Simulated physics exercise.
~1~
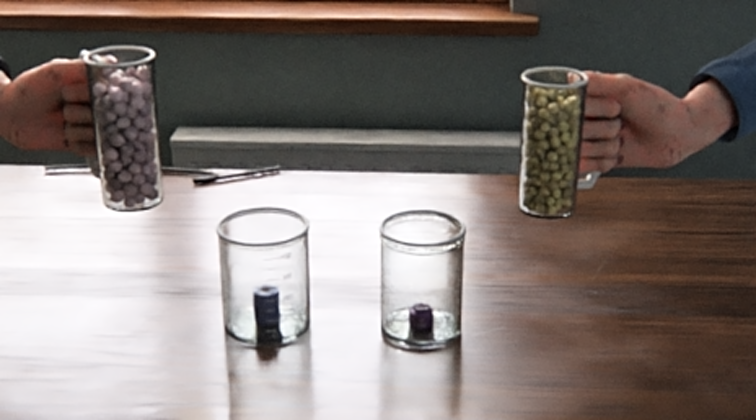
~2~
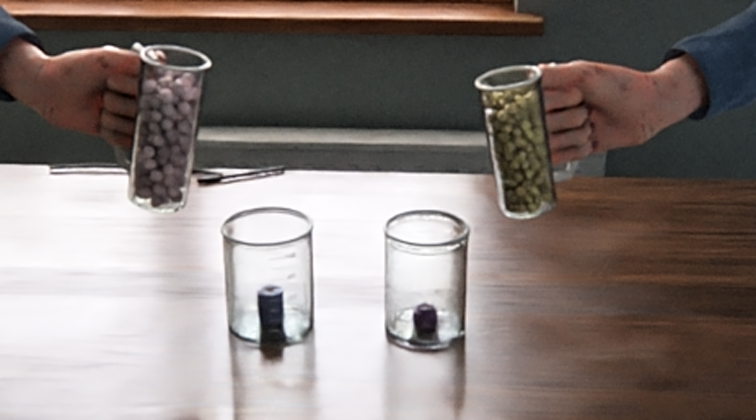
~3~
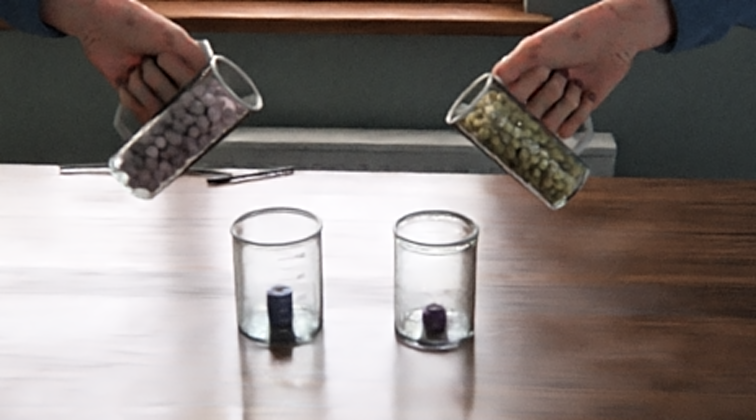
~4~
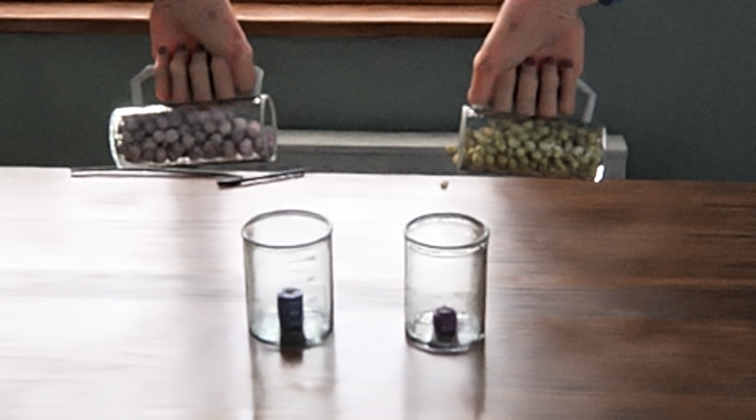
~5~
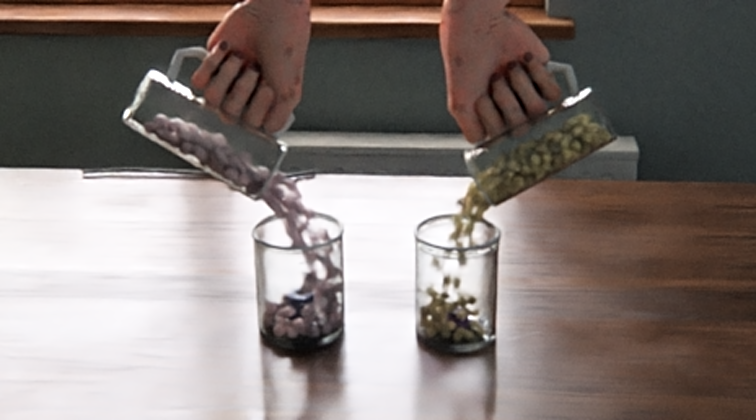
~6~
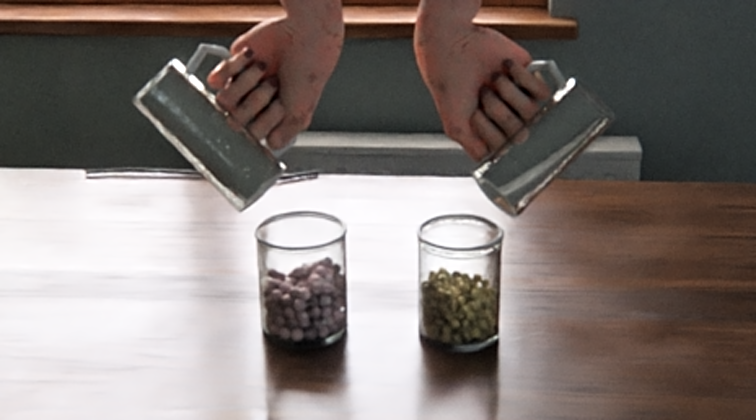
On a wooden table, two hands tip purple and green pieces into glasses, covering small objects.
